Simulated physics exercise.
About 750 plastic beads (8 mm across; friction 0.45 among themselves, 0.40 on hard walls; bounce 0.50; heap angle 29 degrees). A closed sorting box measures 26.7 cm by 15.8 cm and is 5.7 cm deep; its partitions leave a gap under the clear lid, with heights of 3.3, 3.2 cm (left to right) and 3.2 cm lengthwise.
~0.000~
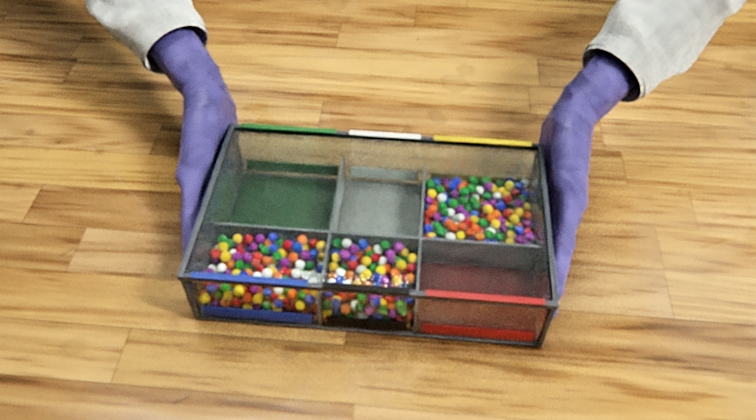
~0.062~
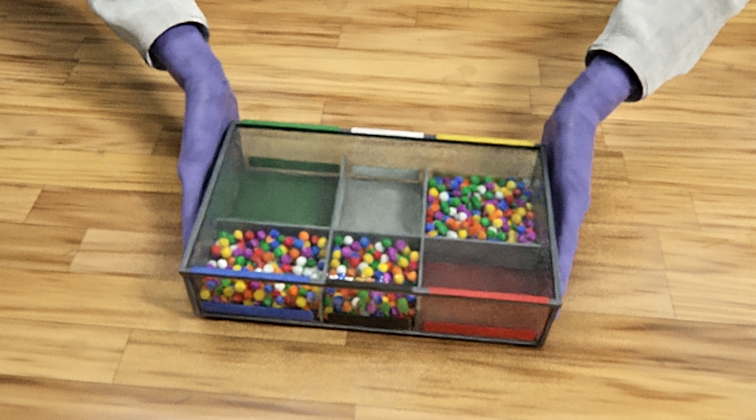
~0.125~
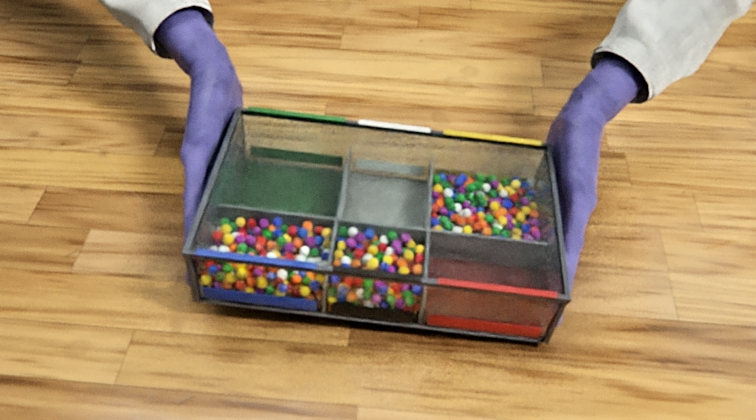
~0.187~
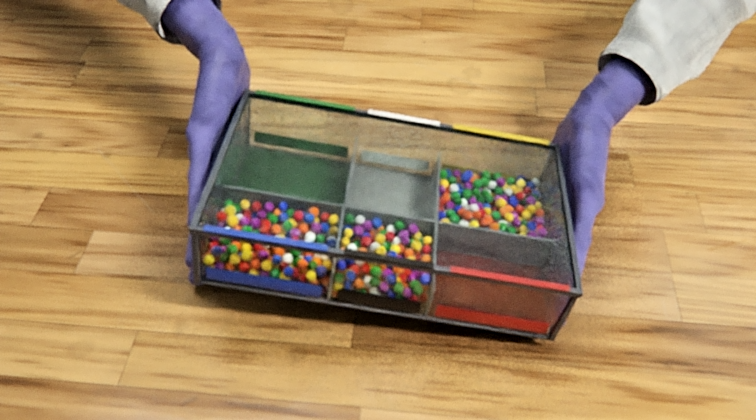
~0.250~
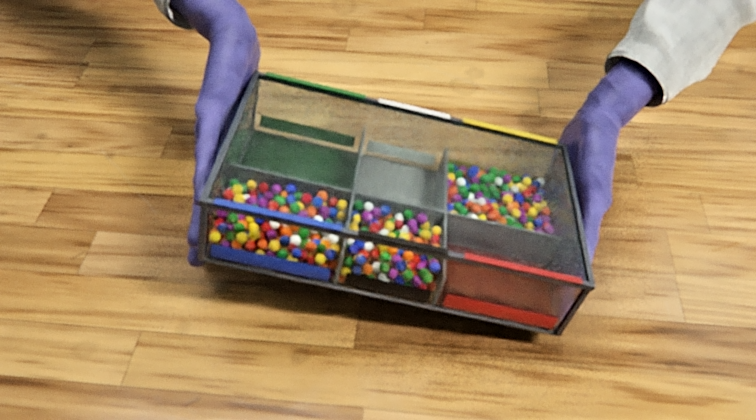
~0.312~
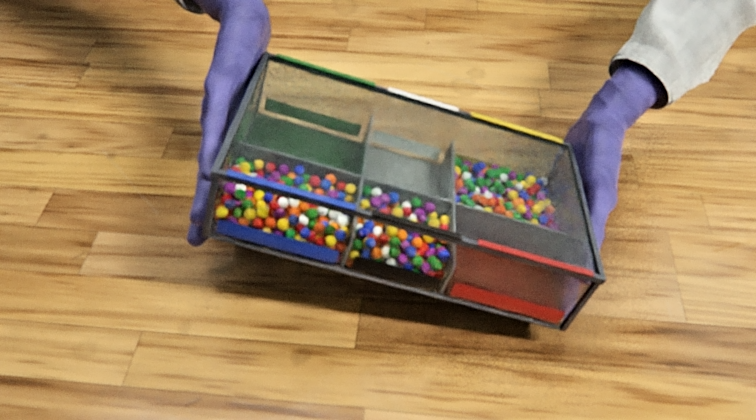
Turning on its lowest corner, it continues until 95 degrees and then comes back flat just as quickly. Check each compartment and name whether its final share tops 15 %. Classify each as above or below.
Classification: Red below, blue below, green below, yellow above, white below, black below.
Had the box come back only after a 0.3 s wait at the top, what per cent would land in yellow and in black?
That would leave yellow with 80 percent and black with 5 percent.
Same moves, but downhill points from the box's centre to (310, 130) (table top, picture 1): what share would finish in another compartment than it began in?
Estimate: Near 65 per cent.
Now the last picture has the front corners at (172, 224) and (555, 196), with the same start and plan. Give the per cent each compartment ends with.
By the end red holds 0%, blue holds 15%, green holds 50%, yellow holds 20%, white holds 15% and black holds 5%.
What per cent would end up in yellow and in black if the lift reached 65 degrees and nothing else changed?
The yellow compartment would get 50 per cent and the black one 20 per cent.
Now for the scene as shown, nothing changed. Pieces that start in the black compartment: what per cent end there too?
Around 10 per cent of it.
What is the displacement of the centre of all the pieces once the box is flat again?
It shifts some 8.5 cm.
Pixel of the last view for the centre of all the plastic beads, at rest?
(494, 220).
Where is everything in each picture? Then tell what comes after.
The first picture shows box tilt 0 degrees, front corners at (185, 274) and (553, 303); blue 35 %, yellow 40 %, black 25 %.
The second picture shows box tilt 1 degrees, front corners at (186, 269) and (556, 301).
The third picture shows box tilt 5 degrees, front corners at (189, 252) and (564, 297), lowest corner right back.
The fourth picture shows box tilt 9 degrees, front corners at (196, 228) and (576, 291), lowest corner right back.
The fifth picture shows box tilt 14 degrees, front corners at (207, 201) and (588, 284), lowest corner right back.
The sixth picture shows box tilt 18 degrees, front corners at (219, 172) and (599, 277), lowest corner right back; blue 35 %, yellow 40 %, black 25 %. Its pace works out near 75 degrees a second.
After 1.45 s, tilt 95 degrees; red 5 %, blue 15 %, yellow 60 %, white 5 %, black 15 %.
After 2.21 s, tilt 42 degrees; red 10 %, blue 5 %, yellow 80 %, black 5 %.
Then, at 2.99 s, tilt 0 degrees; red 10 %, blue 5 %, yellow 80 %, black 5 %.
At rest (3.5 s), red 10 %, blue 5 %, green 0 %, yellow 80 %, white 0 %, black 5 %.
